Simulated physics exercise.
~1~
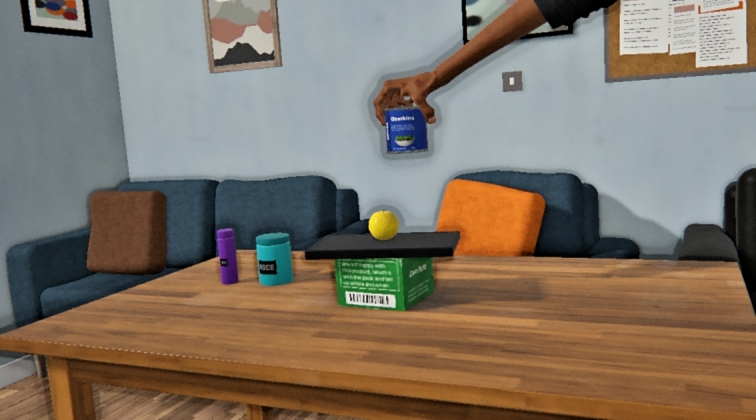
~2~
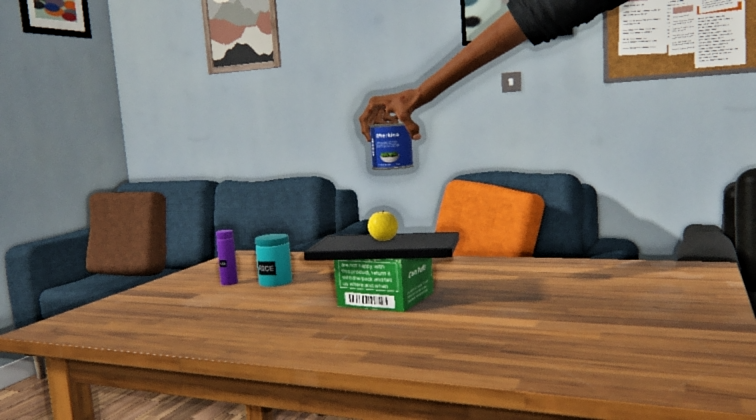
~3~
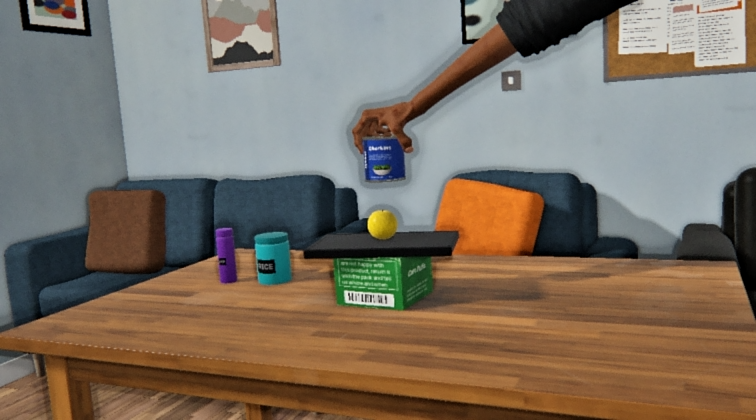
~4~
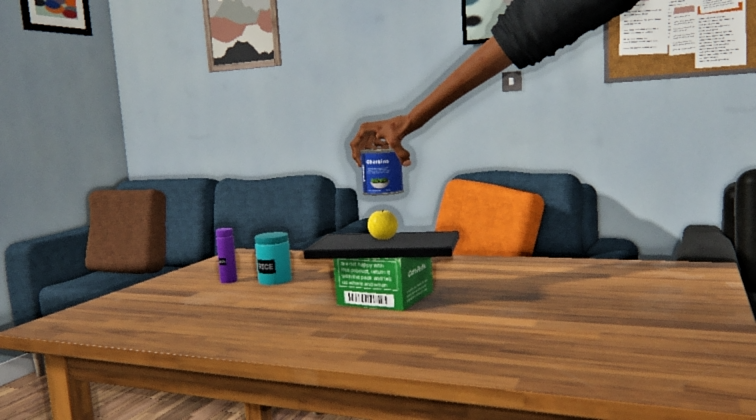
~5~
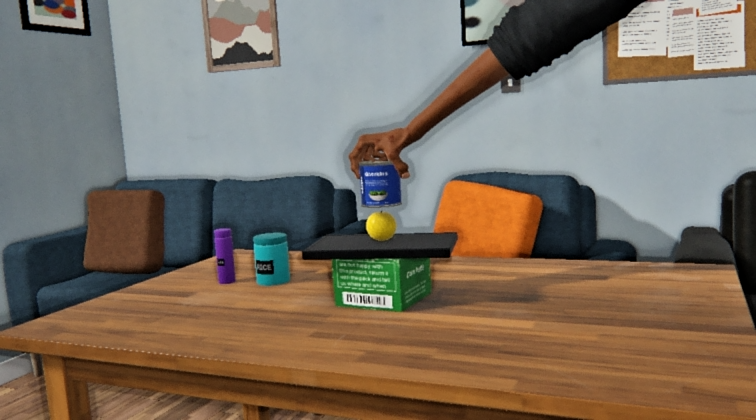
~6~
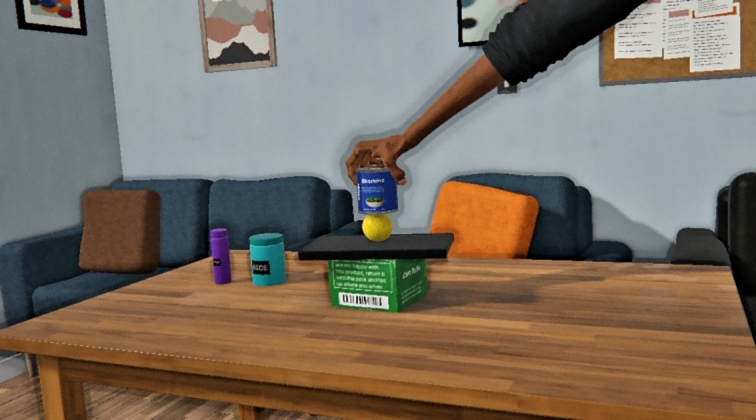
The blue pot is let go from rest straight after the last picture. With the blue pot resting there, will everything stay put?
It will not remain standing.
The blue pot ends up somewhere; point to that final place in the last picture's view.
End spot: Near (431, 222).
Then, 0.60 s on from there, blue pot now fallen.
Then, 0.80 s on from there, black tray turned 3° from how it was put; yellow apple shifted a little.
In the end, fallen, blue pot; the other 5 unmoved. At the end, from the last picture's camera, blue pot near (431, 222). The pile loses its balance.
